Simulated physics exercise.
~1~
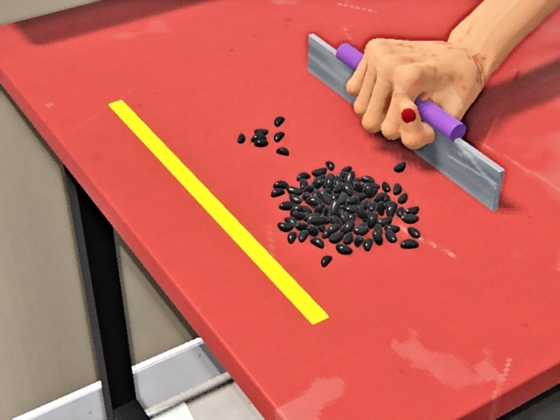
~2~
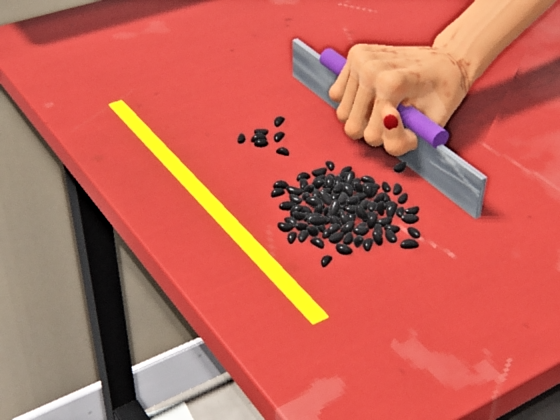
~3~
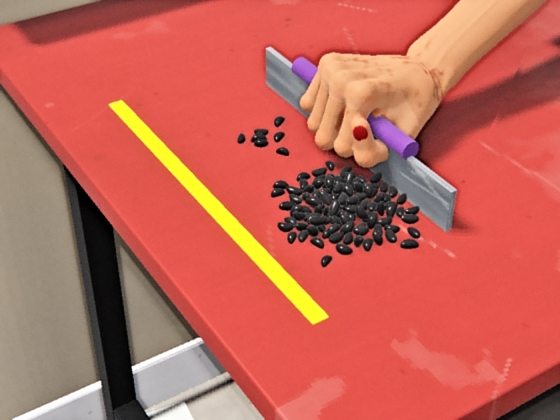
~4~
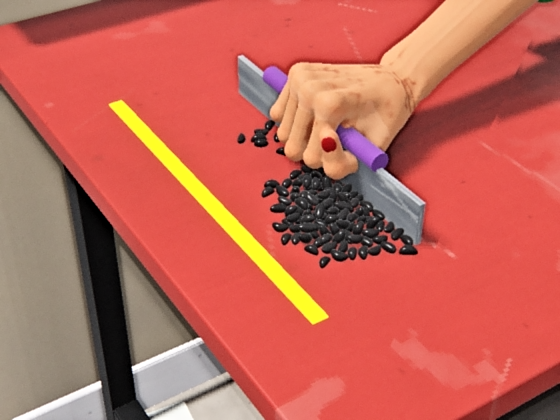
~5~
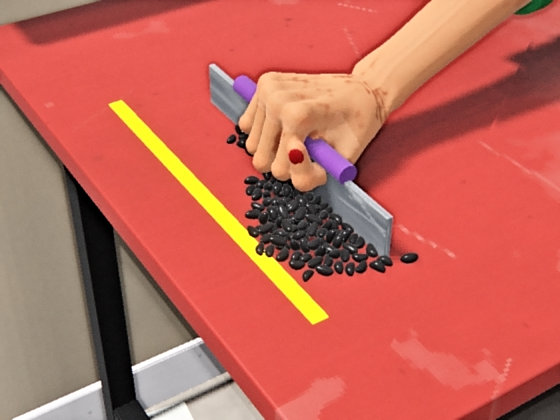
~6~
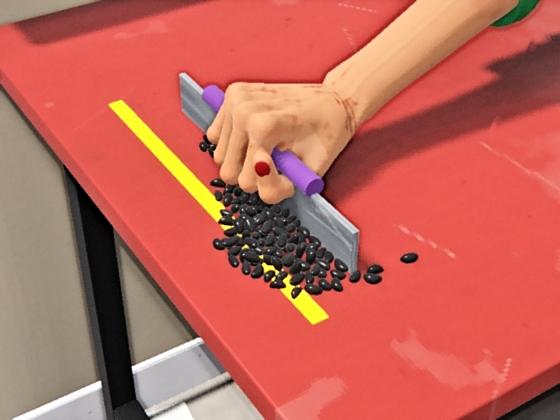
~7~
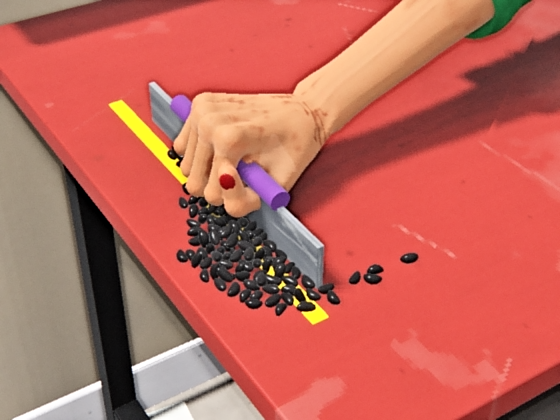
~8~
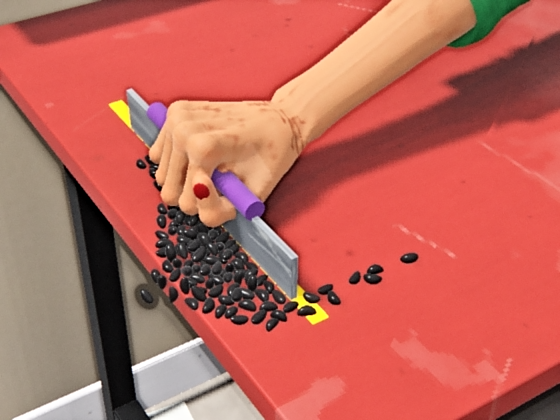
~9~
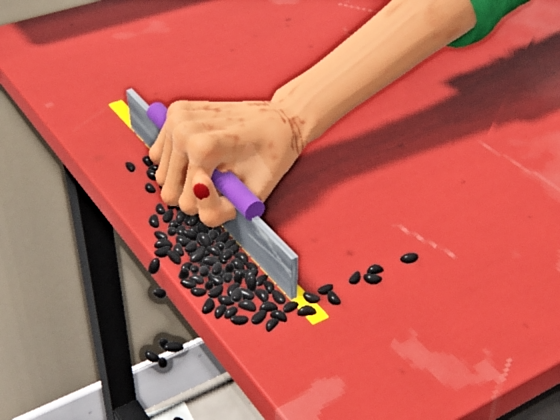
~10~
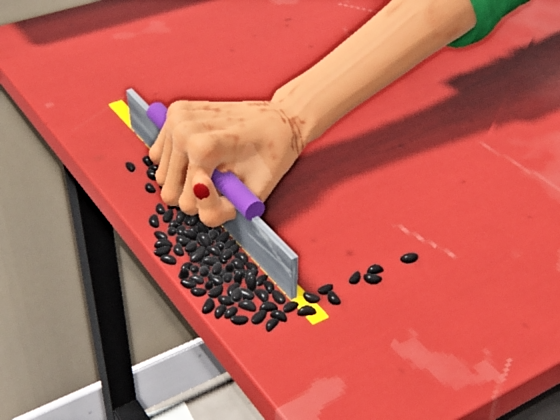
The clip shows a hand sliding a metal scraper with a purple handle leftward across a red table, pushing a pile of black beans over a yellow tape line. The scraper stops at the tape, a few beans drop off the table's edge, and most remain on top.
